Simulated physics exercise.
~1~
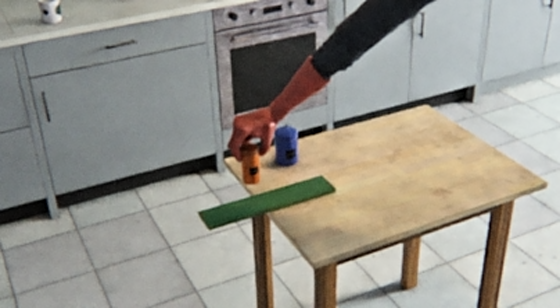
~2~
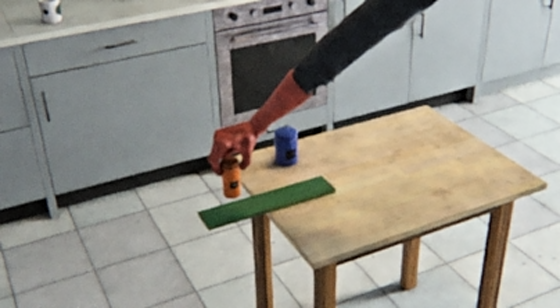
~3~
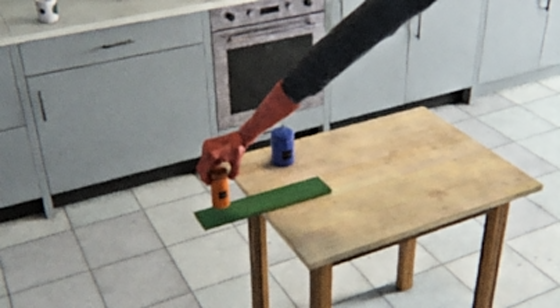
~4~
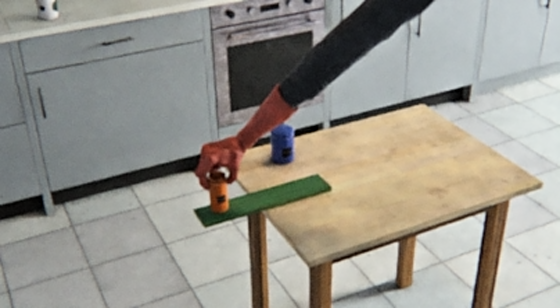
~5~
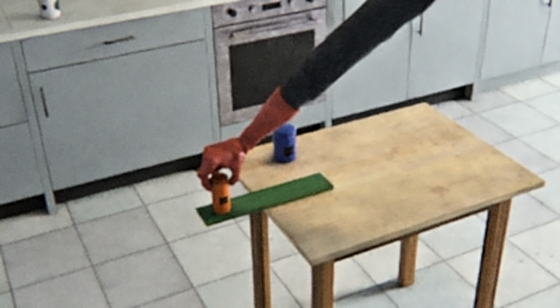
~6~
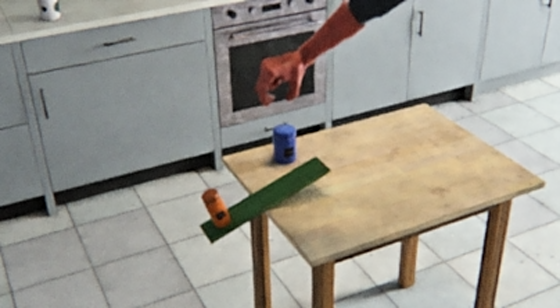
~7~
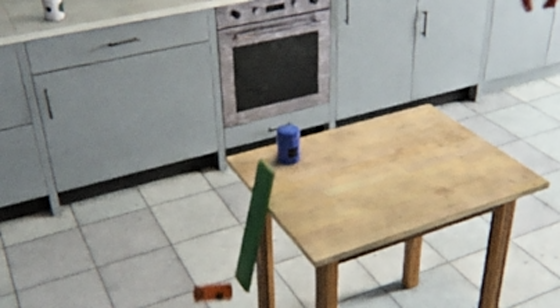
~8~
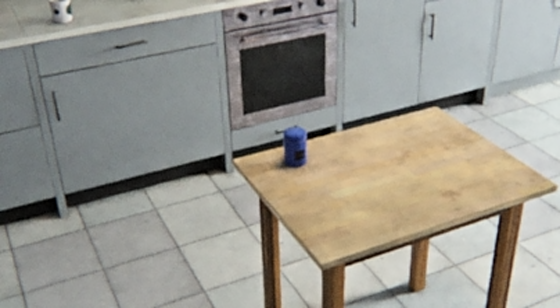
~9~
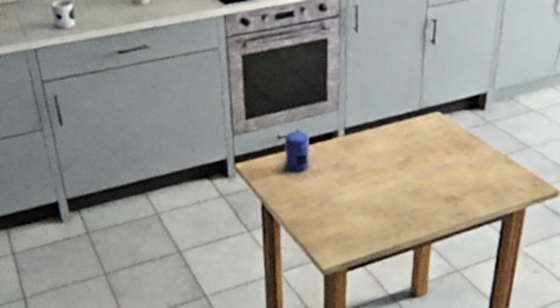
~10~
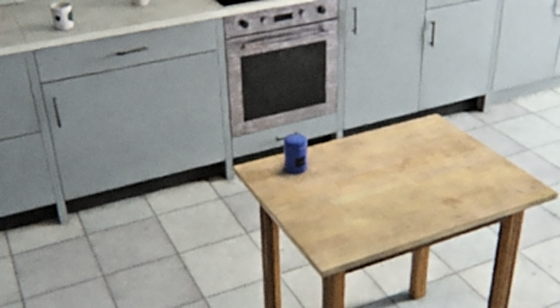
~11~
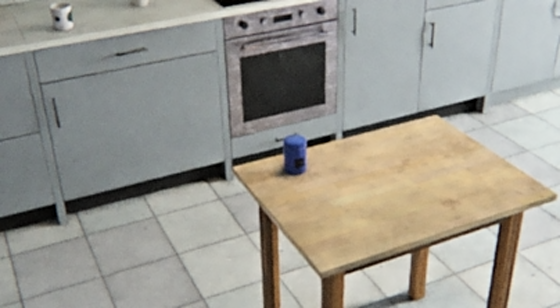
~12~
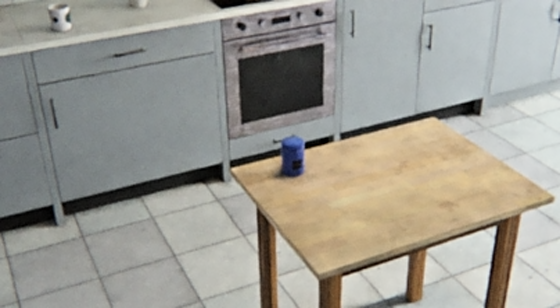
The clip shows a hand lowering an orange shaker onto the overhanging left end of a green board on a wooden table, then letting go. The board tips off the edge, dropping with the shaker out of view, while a blue jar stays on the table.
